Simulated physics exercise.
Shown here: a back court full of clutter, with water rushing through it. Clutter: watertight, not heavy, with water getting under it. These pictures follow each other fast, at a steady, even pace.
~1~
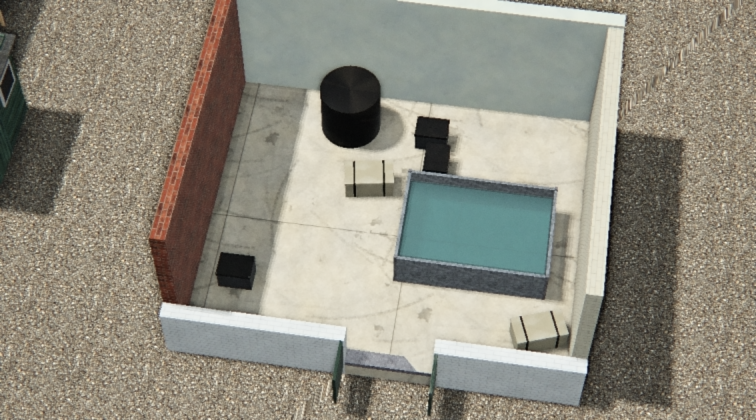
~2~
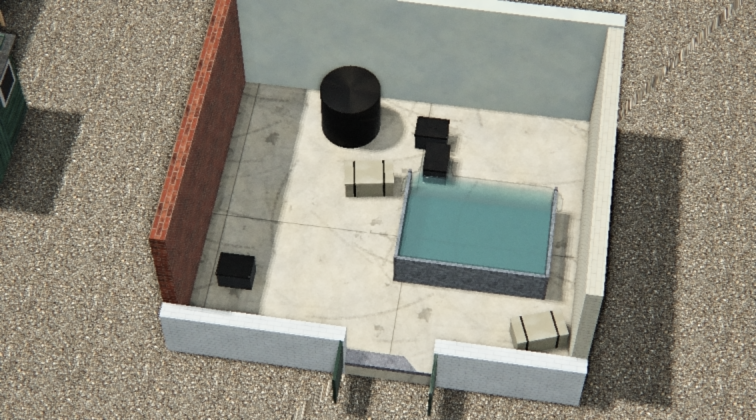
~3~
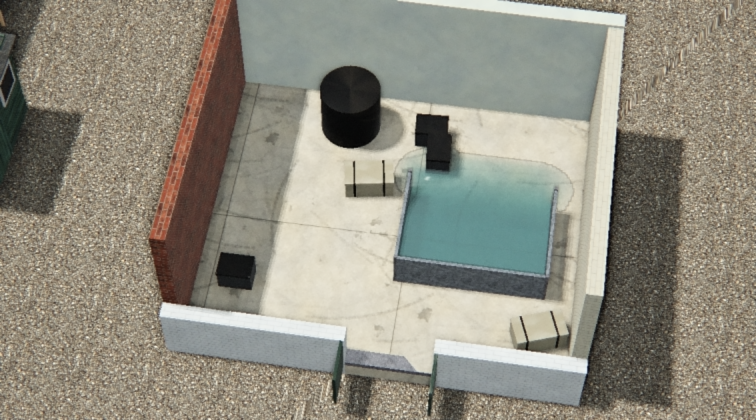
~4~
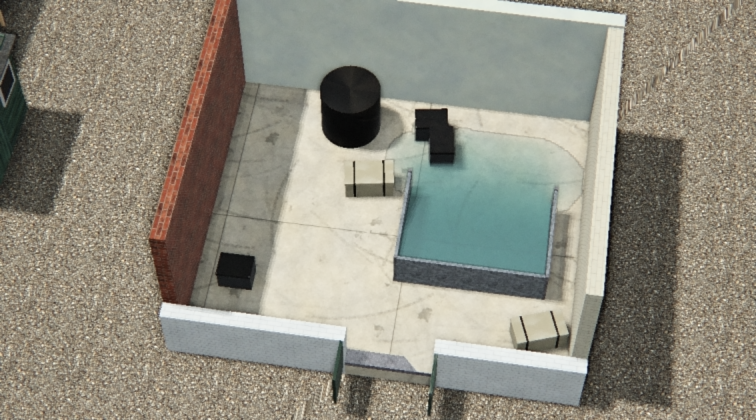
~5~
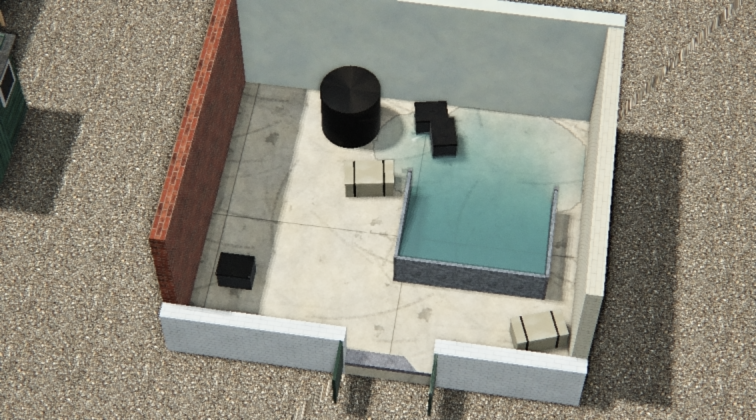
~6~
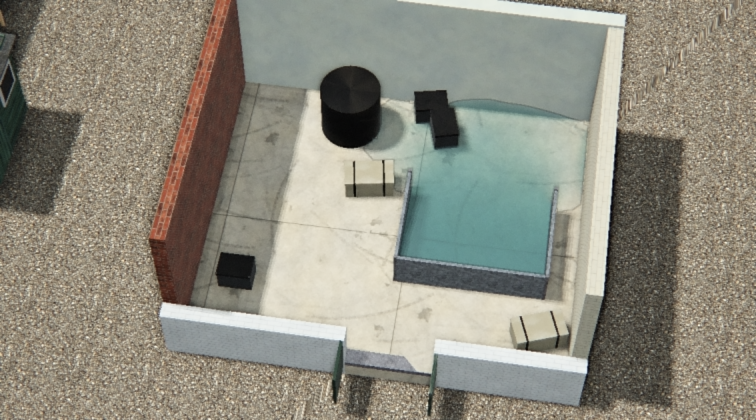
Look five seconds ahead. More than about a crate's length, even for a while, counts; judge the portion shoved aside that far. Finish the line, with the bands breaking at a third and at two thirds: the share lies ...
The share lies at two thirds or above.
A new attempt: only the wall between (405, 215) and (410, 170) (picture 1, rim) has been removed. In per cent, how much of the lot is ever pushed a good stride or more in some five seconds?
Near 40 in a hundred.
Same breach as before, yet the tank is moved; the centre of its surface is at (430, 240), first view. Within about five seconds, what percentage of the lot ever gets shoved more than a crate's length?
Near 80 in a hundred.
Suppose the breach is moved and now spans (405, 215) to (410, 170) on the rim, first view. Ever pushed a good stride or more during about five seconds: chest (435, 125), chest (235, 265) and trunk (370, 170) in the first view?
Falls short, travels that far, travels that far.
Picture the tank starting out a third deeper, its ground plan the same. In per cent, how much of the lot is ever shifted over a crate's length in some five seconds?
Roughly 100 in a hundred.
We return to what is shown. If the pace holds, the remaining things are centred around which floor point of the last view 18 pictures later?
Around pixel (376, 251).
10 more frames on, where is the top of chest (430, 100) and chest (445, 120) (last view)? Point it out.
They should be roughly at (397, 83) and (411, 127).
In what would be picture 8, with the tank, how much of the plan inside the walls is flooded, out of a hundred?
Roughly 35 in a hundred.
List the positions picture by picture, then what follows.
In the first frame, a chest at (437, 157), on the bottom; a chest at (433, 127) rests on the ground; 0 of 5 have shifted.
In the second frame, a chest at (437, 157) rests on the ground; a chest at (433, 127), on the bottom; 0 of 5 have shifted.
In the third frame, a chest at (439, 147), on the bottom, close to its start; a chest at (432, 124), on the bottom, close to its start; 2 of 5 have shifted.
In the fourth frame, a chest at (442, 139) rests on the ground, a stride from its start; a chest at (432, 118), on the bottom, close to its start; 2 of 5 have shifted.
In the fifth frame, a chest at (444, 131) rests on the ground, a stride from its start; a chest at (432, 111), on the bottom, a stride from its start; 2 of 5 have shifted.
In the sixth frame, a chest at (445, 122), afloat, a stride from its start; a chest at (432, 100) rests on the ground, a stride from its start; 2 of 5 have shifted.
A moment on, 2 of 5 are well off their spots; 2 afloat.
Next, 2 of 5 are well off their spots; 2 afloat.
Later, 3 of 5 are well off their spots; 2 afloat.
In the end, 5 of 5 are well off their spots, and 5 have been at some point; 2 afloat.
